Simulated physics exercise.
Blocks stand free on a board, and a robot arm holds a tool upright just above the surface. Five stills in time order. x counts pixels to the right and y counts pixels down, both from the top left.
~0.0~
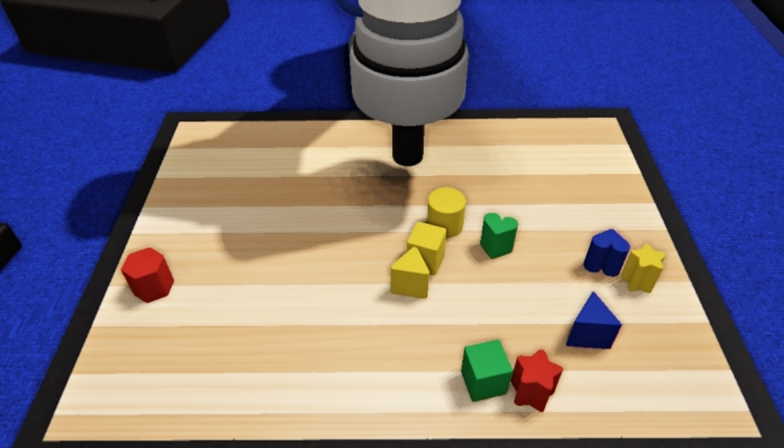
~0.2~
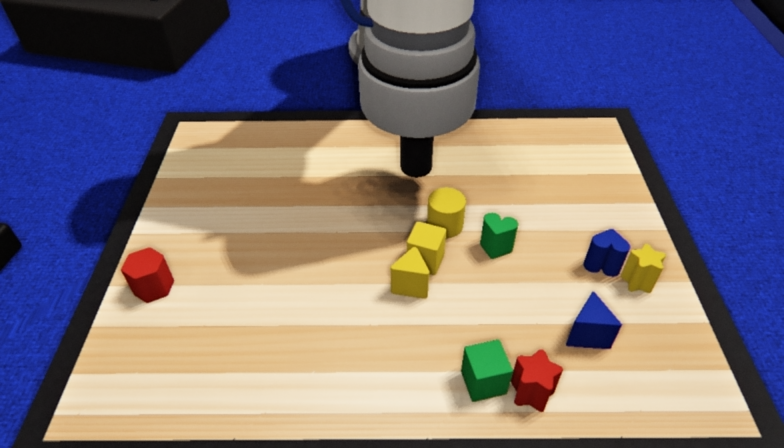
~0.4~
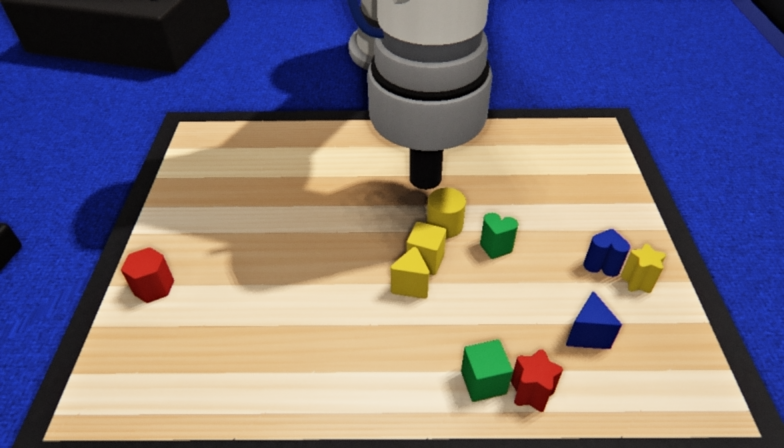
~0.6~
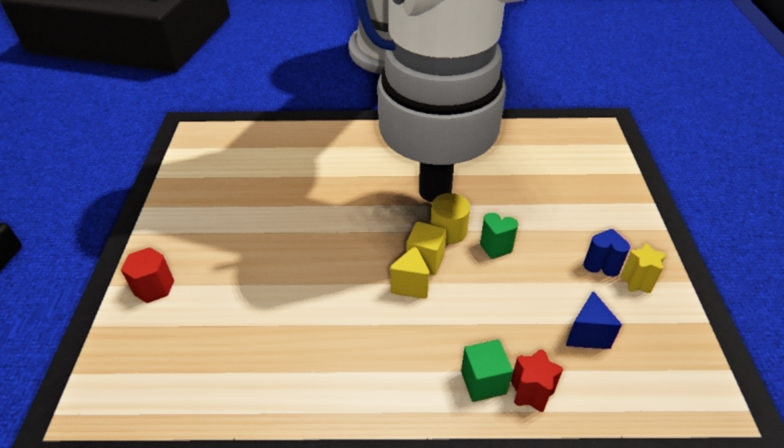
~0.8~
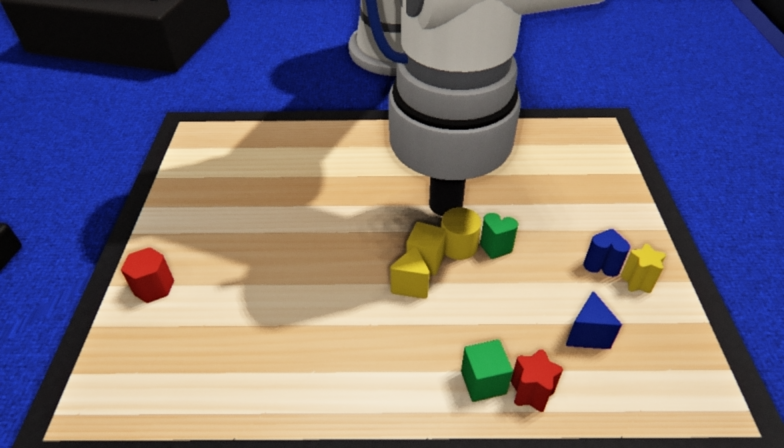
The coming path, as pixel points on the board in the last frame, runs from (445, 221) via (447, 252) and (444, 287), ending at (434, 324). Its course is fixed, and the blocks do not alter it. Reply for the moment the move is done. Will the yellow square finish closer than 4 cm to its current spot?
Final answer: Yes.
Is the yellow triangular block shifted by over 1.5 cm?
Going by the path, yes.
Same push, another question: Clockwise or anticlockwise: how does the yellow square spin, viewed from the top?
From above, it turns clockwise.
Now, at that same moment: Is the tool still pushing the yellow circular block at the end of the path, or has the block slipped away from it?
It is gone from the front.
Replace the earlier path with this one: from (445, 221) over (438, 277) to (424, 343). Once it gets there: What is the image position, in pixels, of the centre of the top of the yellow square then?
The middle of its upper face should be somewhere near (393, 290).
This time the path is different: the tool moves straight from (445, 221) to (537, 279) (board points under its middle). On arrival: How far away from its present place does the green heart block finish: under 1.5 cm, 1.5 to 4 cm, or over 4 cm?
It's set to move over 4 cm.
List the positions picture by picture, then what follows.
The first frame shows tool tip at (408, 157); block tops, yellow triangular block at (411, 262); yellow square at (427, 235); yellow circular block at (447, 200); green heart block at (500, 222).
The second frame shows tool at (416, 168); blocks unchanged.
The third frame shows tool at (425, 179); blocks unchanged.
The fourth frame shows tool at (435, 192); yellow circular block at (451, 205).
The fifth frame shows tool at (446, 205); yellow triangular block at (411, 262); yellow square at (427, 235); yellow circular block at (462, 220); green heart block at (500, 222).
The first path, step by step. One third of the way, tool at (448, 237); yellow triangular block at (408, 265), turned 15° anticlockwise; yellow square at (421, 242), turned 35° clockwise; yellow circular block at (478, 249).
Two thirds of the way, tool at (445, 272); yellow triangular block at (387, 277), turned 50° anticlockwise; yellow square at (410, 257), turned 80° clockwise; yellow circular block at (487, 269).
At the end, tool at (435, 308); yellow triangular block at (387, 277), turned 50° anticlockwise; yellow square at (410, 257), turned 80° clockwise; yellow circular block at (487, 269); green heart block in place.
